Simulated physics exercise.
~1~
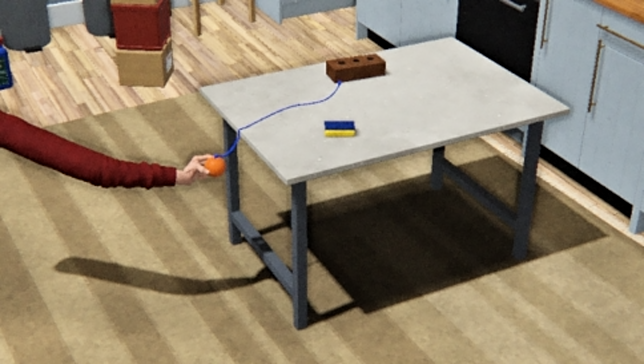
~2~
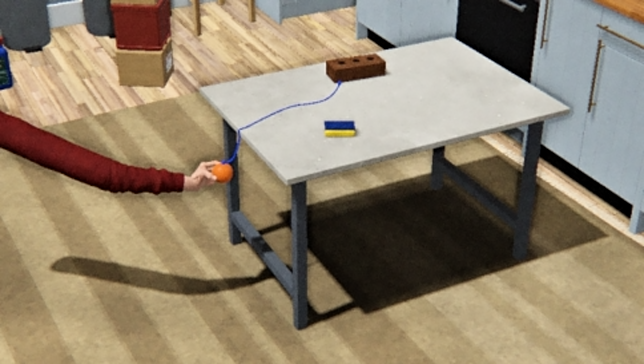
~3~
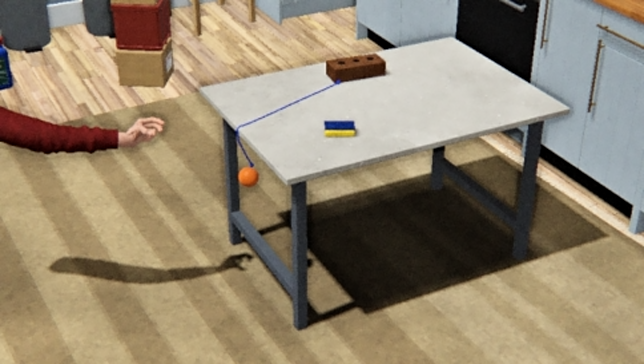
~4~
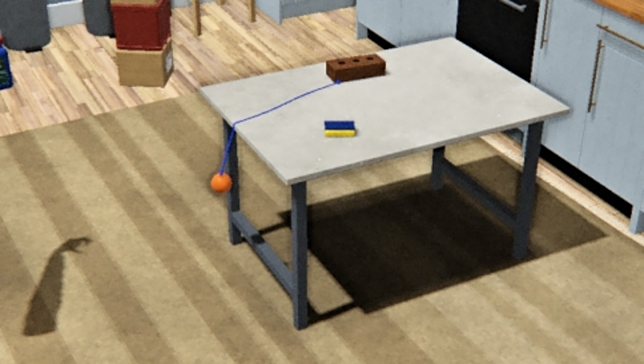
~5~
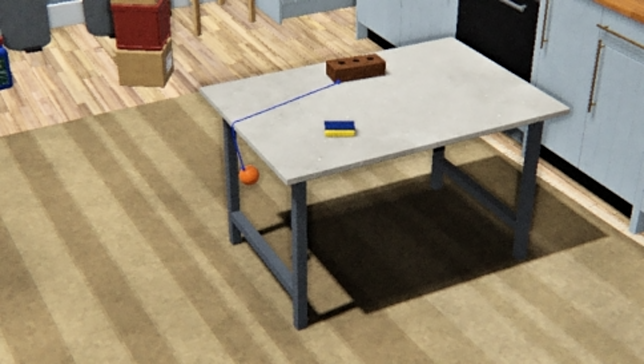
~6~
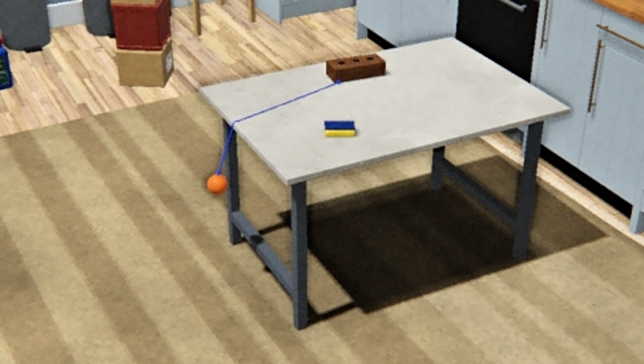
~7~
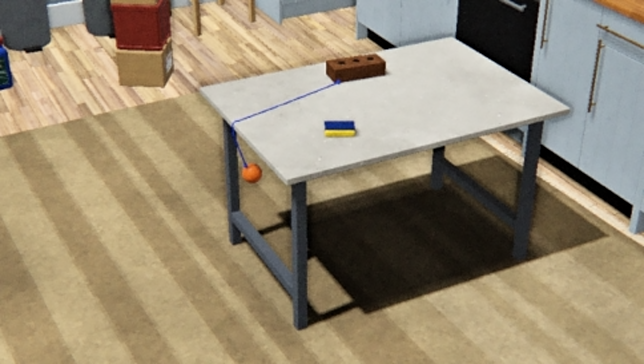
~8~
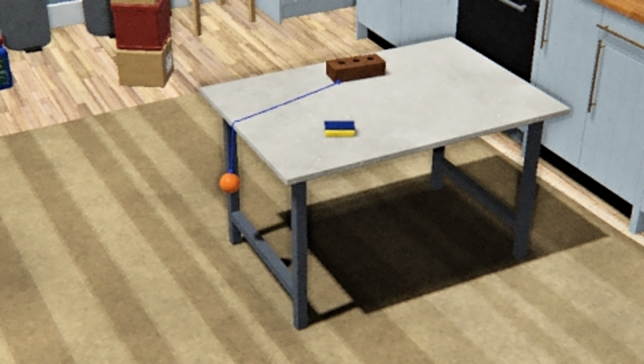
At the start, a hand in a dark red sleeve holds an orange beside the left end of a pale table, with a blue shoelace running from it across the tabletop to a brick, near a blue and yellow sponge. The hand shifts the orange slightly right and down, then lets go and draws back to the left. The orange drops a little, and the shoelace pulls straight over the table's edge. The orange swings left and right beneath the edge as the arm leaves. It ends dangling above the floor, while the brick and sponge stay in place.
